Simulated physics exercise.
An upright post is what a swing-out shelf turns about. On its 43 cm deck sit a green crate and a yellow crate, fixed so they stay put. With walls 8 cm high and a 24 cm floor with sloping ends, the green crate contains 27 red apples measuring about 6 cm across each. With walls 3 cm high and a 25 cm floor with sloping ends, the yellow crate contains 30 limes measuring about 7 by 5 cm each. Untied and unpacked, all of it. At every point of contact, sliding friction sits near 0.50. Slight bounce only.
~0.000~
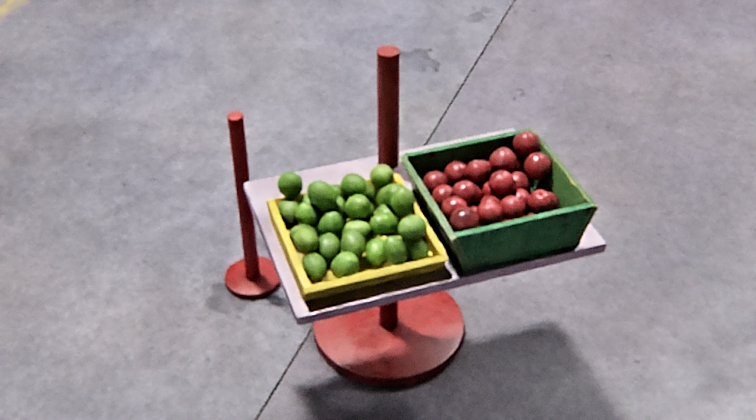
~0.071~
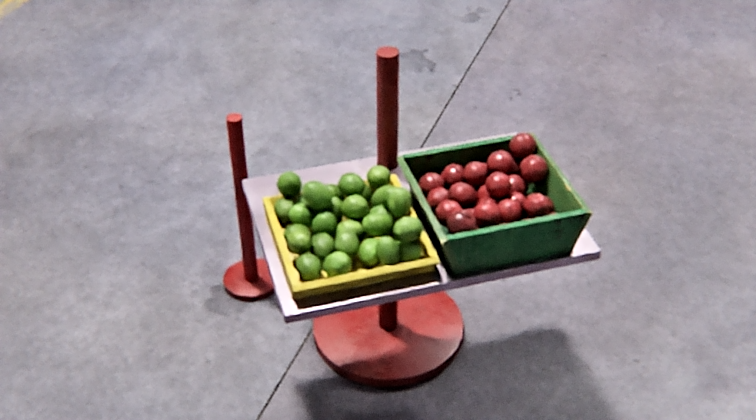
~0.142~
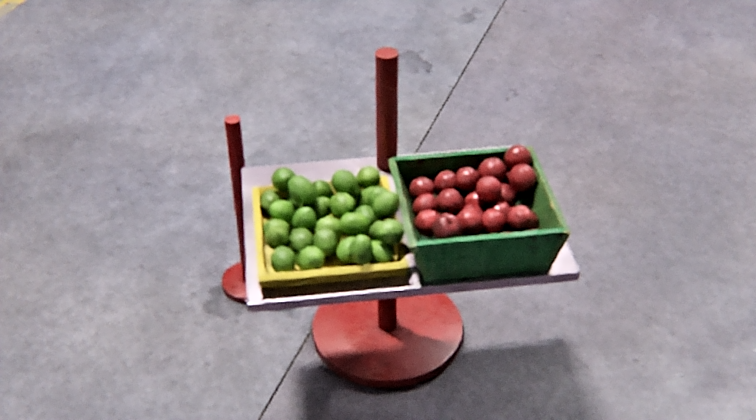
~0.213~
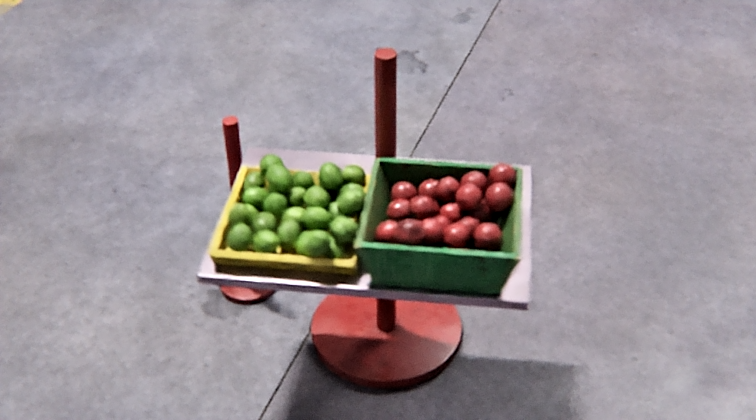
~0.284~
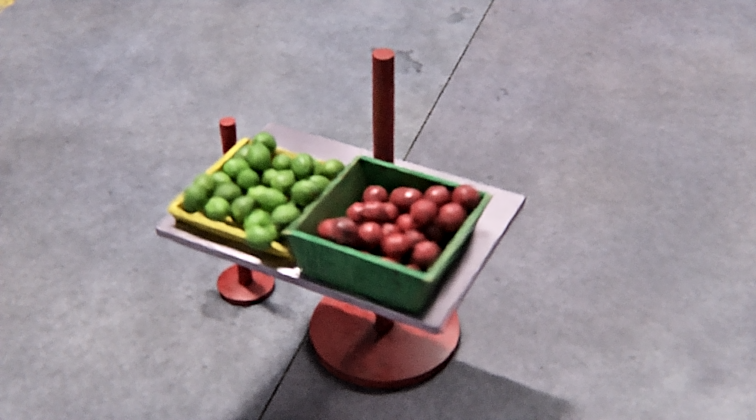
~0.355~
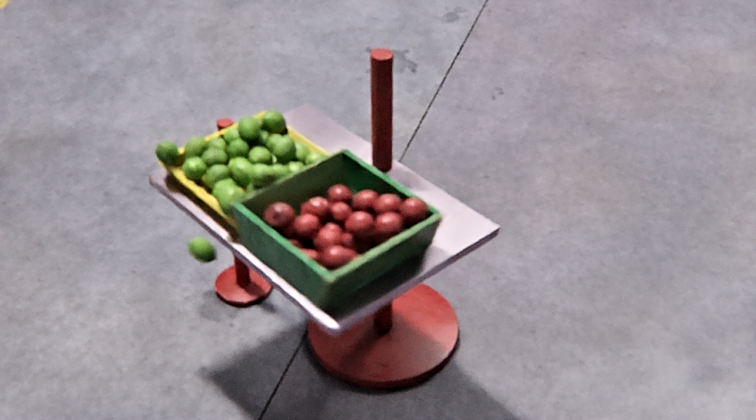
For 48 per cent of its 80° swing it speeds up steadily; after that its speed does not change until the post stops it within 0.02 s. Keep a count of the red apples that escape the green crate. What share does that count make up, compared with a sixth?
The share is below a sixth.
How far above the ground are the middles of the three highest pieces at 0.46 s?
Close to 66 cm up.
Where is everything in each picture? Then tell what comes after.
In the first picture (places track the rim corner closest to us here), green crate (456, 235); yellow crate (307, 286); 0° round; all still inside.
In the second picture, green crate (447, 238); yellow crate (296, 285); 3° round.
In the third picture, green crate (416, 243); yellow crate (261, 275); 12° round.
In the fourth picture, green crate (361, 244); yellow crate (213, 250); 28° round.
In the fifth picture, green crate (291, 231); yellow crate (172, 206); 49° round; 1 out, the lowest lime at (259, 238).
In the sixth picture, green crate (236, 204); yellow crate (163, 159); 70° round; 1 out, the lowest lime at (203, 250).
After 0.38 s, end of the swing.
After 0.46 s, the green crate has all 27 and the yellow crate is down by 4 of 30.
After 0.58 s, the green crate has all 27 and the yellow crate is down by 8 of 30.
After 0.80 s, the green crate is down by 1 of 27 and the yellow crate is down by 8 of 30.
Final count (at 1.23 s), the green crate is down by 1 of 27 and the yellow crate is down by 8 of 30. Asked share, 1 of 27, 4 per cent.
